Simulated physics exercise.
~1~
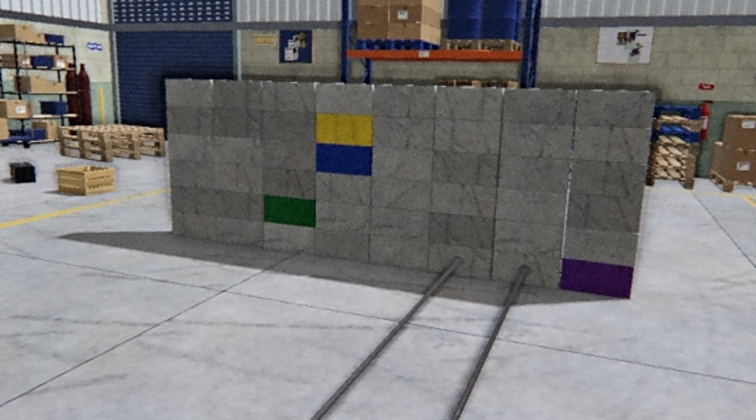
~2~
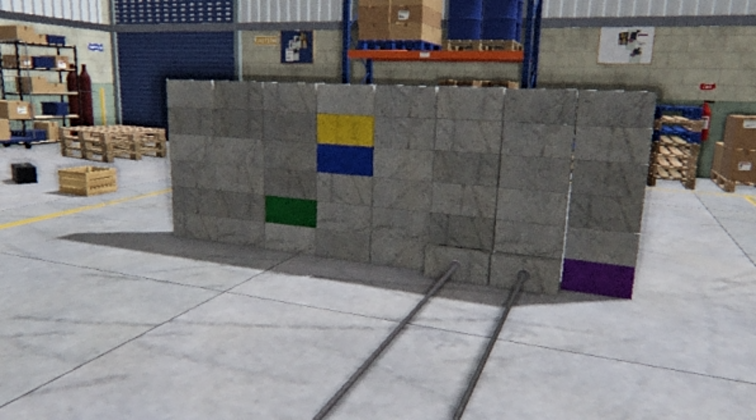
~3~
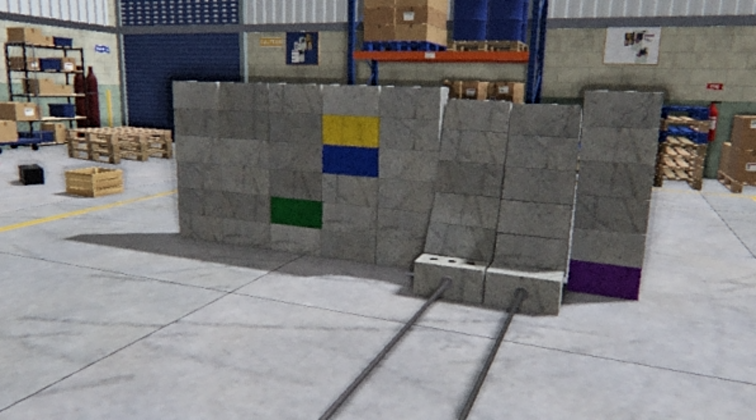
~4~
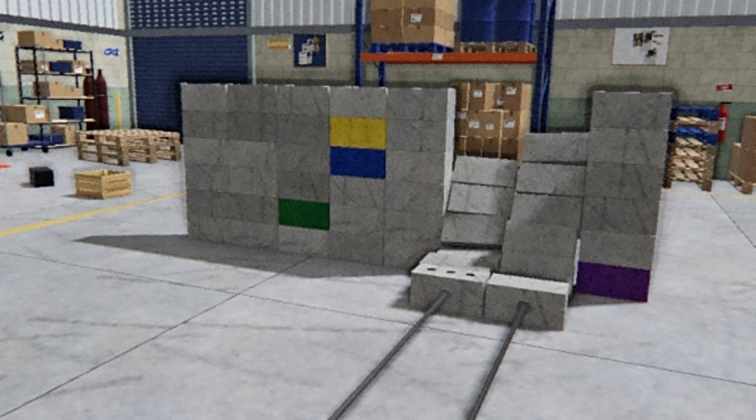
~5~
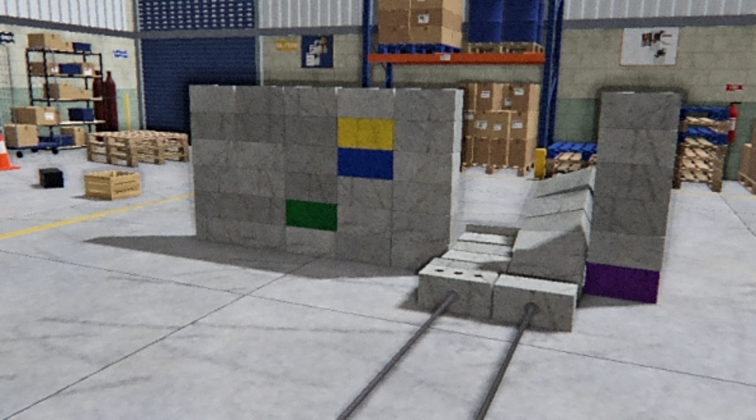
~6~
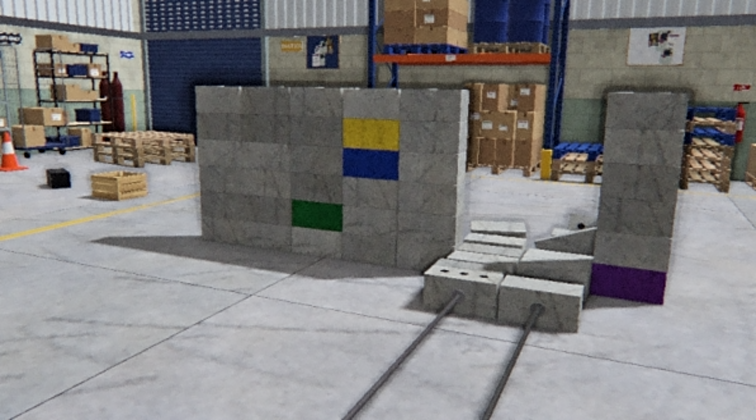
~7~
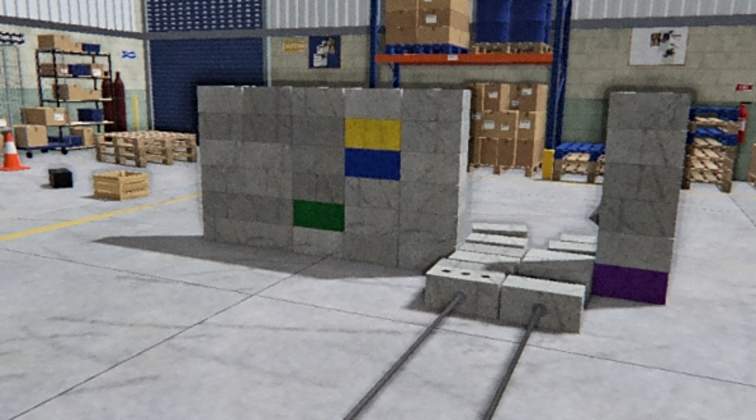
In a warehouse, two rods draw a pair of neighbouring bottom blocks out of a grey concrete wall, and the columns above them drop, tilt and topple backward into a low heap, leaving a gap between the standing left section, with its green, blue and yellow blocks, and the purple-based right column.
